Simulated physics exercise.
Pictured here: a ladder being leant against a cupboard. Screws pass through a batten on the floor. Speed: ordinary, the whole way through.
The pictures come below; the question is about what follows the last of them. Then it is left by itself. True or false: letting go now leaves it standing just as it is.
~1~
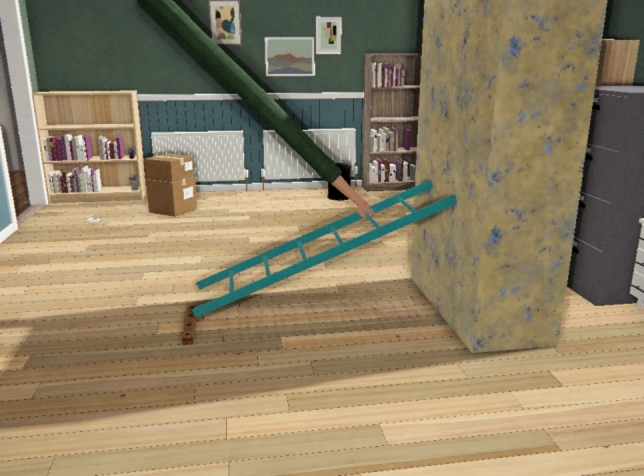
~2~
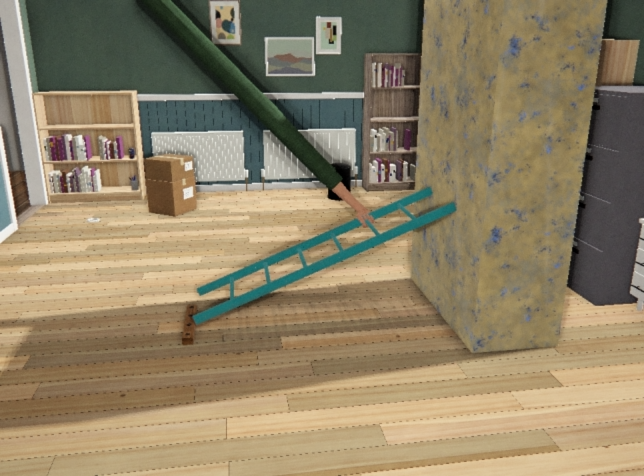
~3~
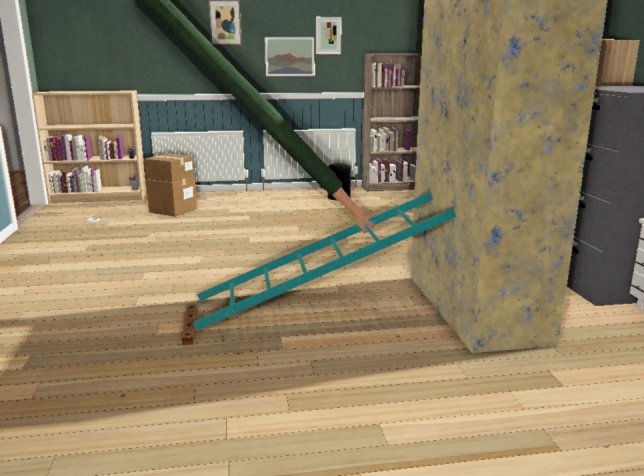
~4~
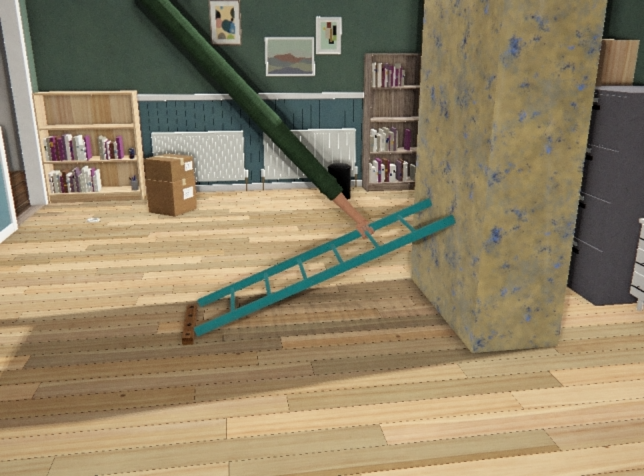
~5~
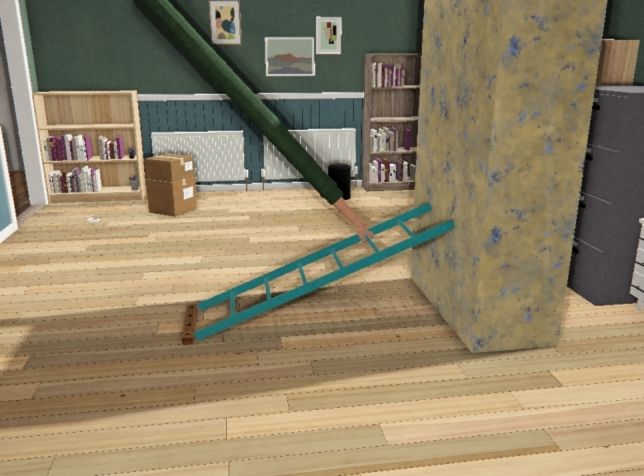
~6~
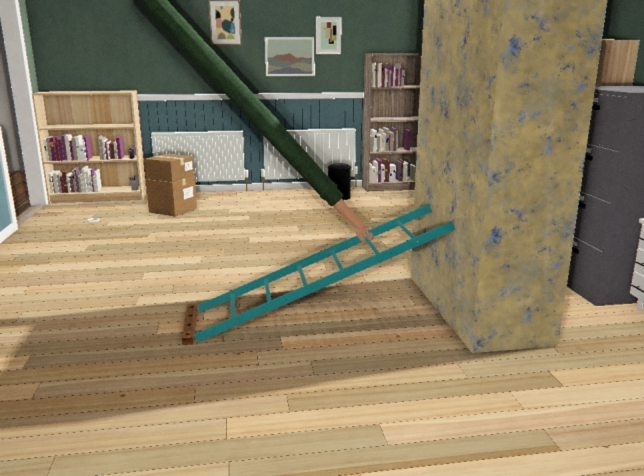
True.
Then, 0.14 s after the last picture, turquoise ladder moving near (320, 270).
At rest, the turquoise ladder holds its place, near (320, 271).
